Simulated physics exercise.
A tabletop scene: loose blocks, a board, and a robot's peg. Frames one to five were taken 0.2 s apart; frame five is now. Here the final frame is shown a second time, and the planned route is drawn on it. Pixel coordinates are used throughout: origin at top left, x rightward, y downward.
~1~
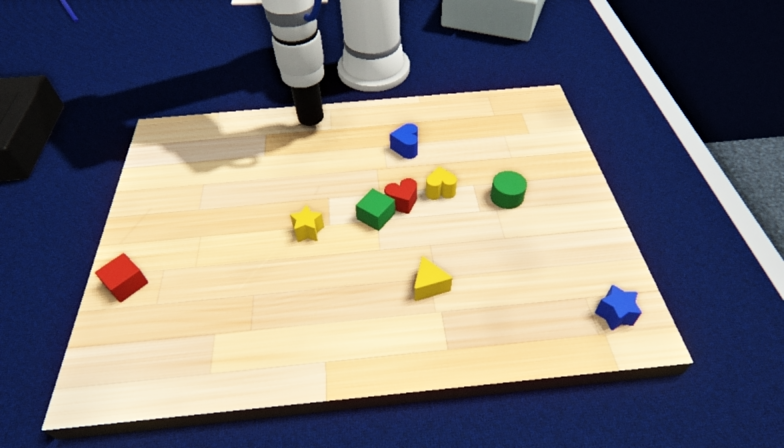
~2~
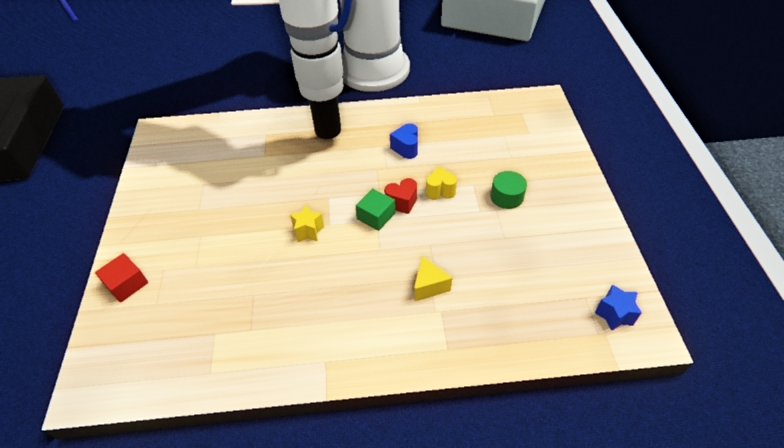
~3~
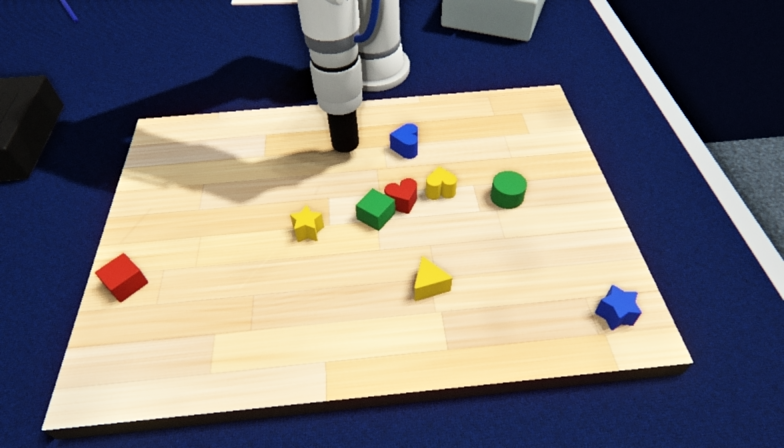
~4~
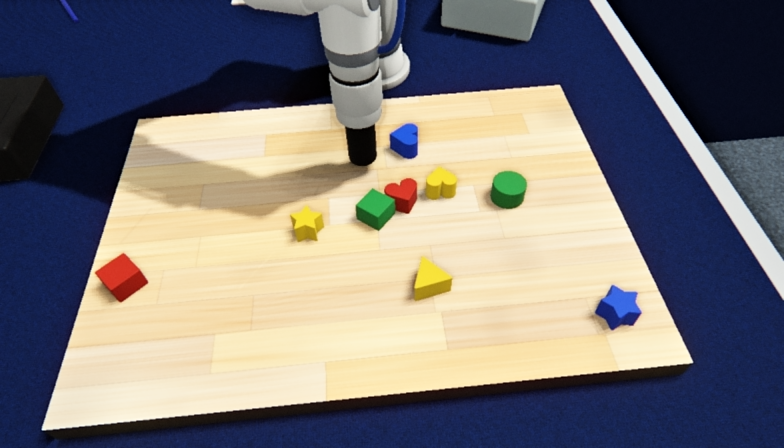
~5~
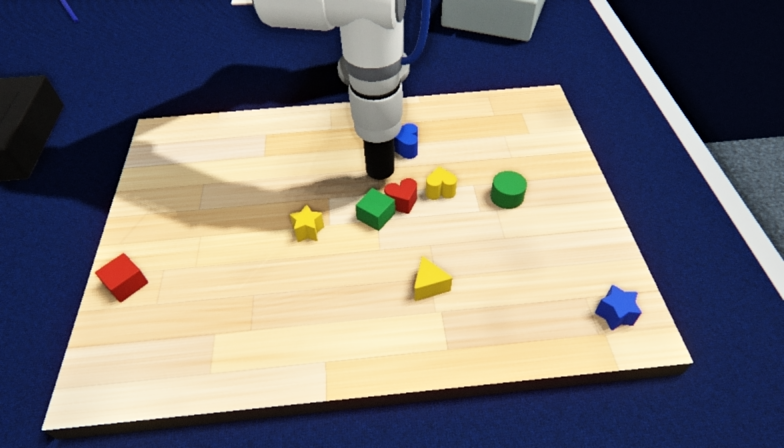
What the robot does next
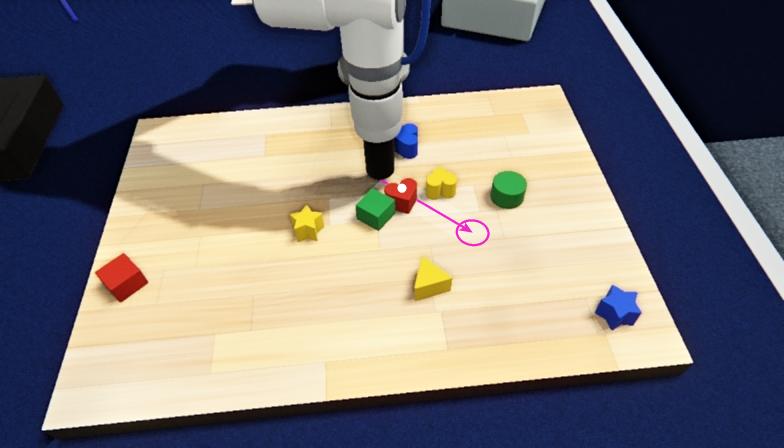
A white robot arm with a black peg reaches over a pale wooden board on a dark blue surface, seen from above at an angle. Green, red and yellow blocks cluster near the middle, with a red block at left and a blue star at lower right. The peg glides right and toward the viewer, nearing the cluster, while the blocks and camera stay still.
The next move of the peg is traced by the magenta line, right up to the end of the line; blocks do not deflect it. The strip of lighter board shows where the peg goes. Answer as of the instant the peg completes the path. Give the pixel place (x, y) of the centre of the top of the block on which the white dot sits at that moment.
My prediction: (428, 217).
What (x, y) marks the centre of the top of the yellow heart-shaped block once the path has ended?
Near (456, 181).
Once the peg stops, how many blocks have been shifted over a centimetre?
Put simply, two blocks are moved more than 1 cm.
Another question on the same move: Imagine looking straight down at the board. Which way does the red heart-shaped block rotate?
Direction: Clockwise.
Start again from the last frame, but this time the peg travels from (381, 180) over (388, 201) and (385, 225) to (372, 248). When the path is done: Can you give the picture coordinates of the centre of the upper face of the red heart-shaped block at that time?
The middle of its upper face will lie at (413, 203).
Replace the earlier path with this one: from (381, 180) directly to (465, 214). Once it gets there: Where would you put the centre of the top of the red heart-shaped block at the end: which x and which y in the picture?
Its top middle will sit at (417, 202).
Drawn move, straight from (381, 180) to (473, 233); the dot is on the red heart-shaped block.
What follows on the original path. One third of the way, peg at (411, 187); red heart-shaped block at (415, 201), turned 15° clockwise.
Two thirds of the way, peg at (442, 205); red heart-shaped block at (427, 216), turned 60° clockwise; yellow heart-shaped block at (456, 181), turned 70° anticlockwise.
At the end, peg at (474, 223); green square still; red heart-shaped block at (428, 217), turned 70° clockwise; yellow heart-shaped block at (456, 181), turned 70° anticlockwise.
